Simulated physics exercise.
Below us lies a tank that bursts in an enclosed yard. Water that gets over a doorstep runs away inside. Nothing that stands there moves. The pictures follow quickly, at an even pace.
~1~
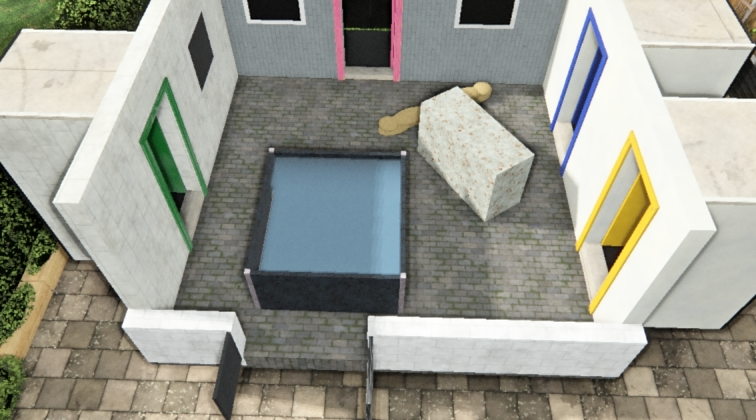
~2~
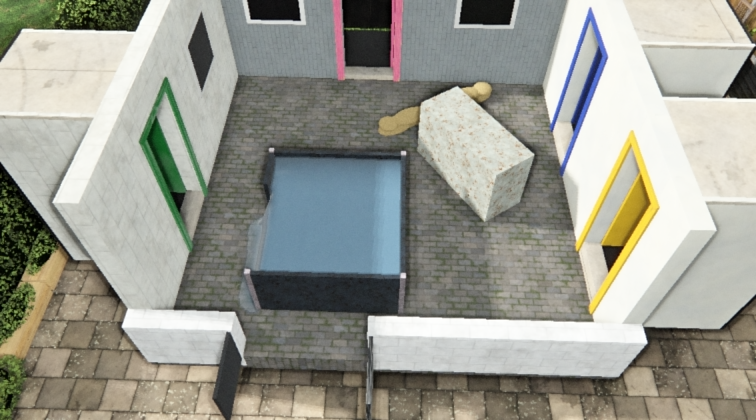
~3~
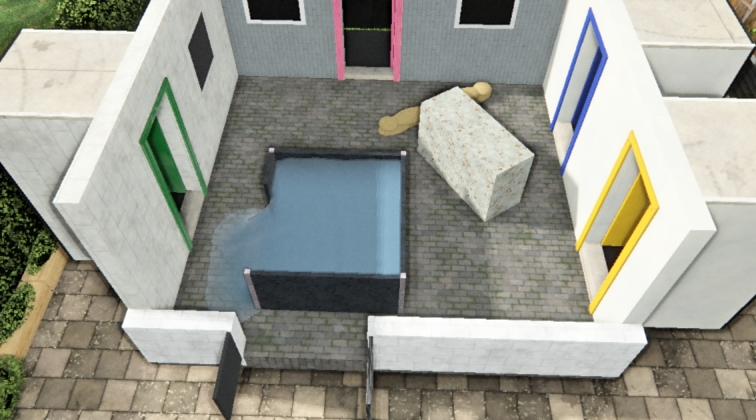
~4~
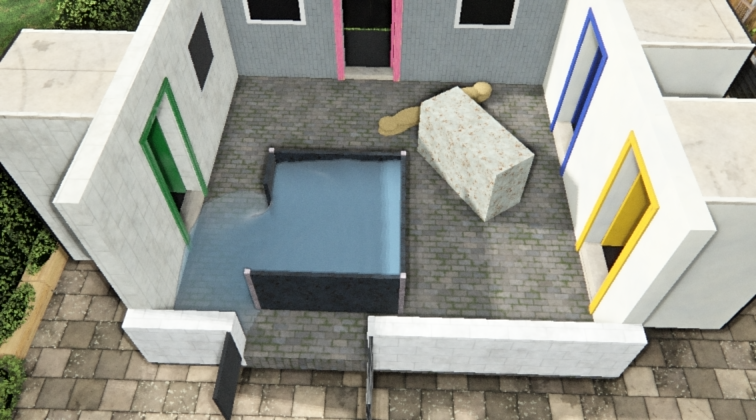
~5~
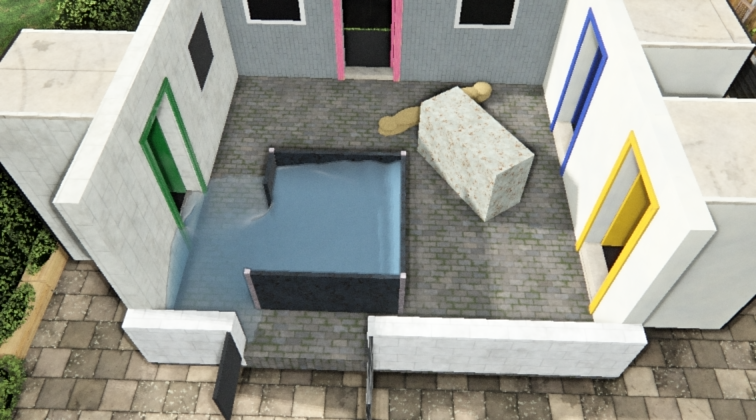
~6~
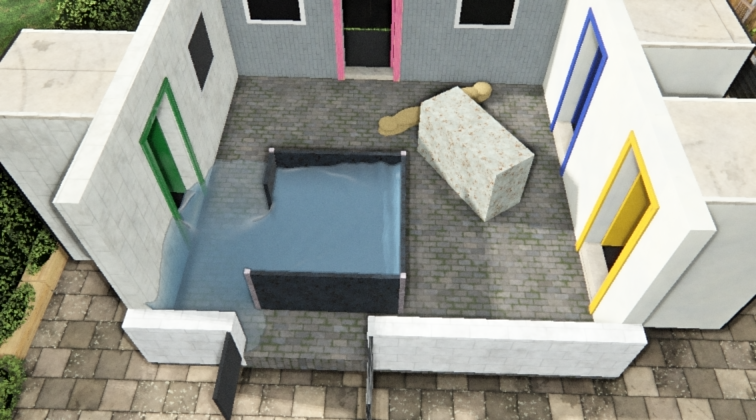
In this clip, a dark-walled water tank in an enclosed yard stands whole, then its left side opens and water pours out, spreading leftward across the paving to the white wall beside the green-framed doorway.
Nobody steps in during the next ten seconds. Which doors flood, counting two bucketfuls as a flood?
One by one: The blue door holds within the limit; the green door floods; the yellow door holds within the limit; the pink door floods.
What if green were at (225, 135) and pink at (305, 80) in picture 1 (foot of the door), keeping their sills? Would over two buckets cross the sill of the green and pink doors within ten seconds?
My reading: The green door takes less, the pink door goes over.
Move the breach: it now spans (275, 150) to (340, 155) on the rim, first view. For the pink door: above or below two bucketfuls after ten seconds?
In short: Pink lets more in.
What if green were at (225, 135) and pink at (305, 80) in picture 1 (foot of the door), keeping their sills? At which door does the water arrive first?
I say the green-painted one.
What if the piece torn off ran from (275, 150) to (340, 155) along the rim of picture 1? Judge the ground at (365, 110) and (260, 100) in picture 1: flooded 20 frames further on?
One after the other: Covered, wet.
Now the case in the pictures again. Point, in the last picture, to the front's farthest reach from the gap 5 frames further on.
Close to (236, 89).
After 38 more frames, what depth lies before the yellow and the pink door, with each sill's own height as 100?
Roughly 30 per cent, then 90 per cent.
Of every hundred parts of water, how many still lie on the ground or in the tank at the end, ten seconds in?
About 74 per cent.
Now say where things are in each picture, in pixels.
The water tank at (332, 212) is whole and still, in the first picture.
The front is at a hidden place, out from the gap at (267, 252), in the second picture.
The front is at (236, 216), out from the gap at (267, 252), in the third picture.
The front is at (202, 211), out from the gap at (267, 254), in the fourth picture.
The front is at (209, 184), out from the gap at (267, 254), in the fifth picture.
Water pours out at (267, 253) and has run to (215, 165), in the sixth picture.
A moment on, water covers 20 % of the floor; the blue door not reached, the green door far over two buckets in, the yellow door not reached, the pink door not reached.
Next, water covers 40 % of the floor; the blue door not reached, the green door far over two buckets in, the yellow door not reached, the pink door not reached.
Then, water covers 60 % of the floor; the blue door not reached, the green door far over two buckets in, the yellow door wet at the sill, nothing in, the pink door under two buckets in.
Later, water covers 80 % of the floor; the blue door wet at the sill, nothing in, the green door far over two buckets in, the yellow door wet at the sill, nothing in, the pink door under two buckets in.
In the end, water covers 95 % of the floor; the blue door wet at the sill, nothing in, the green door far over two buckets in, the yellow door wet at the sill, nothing in, the pink door over two buckets in.
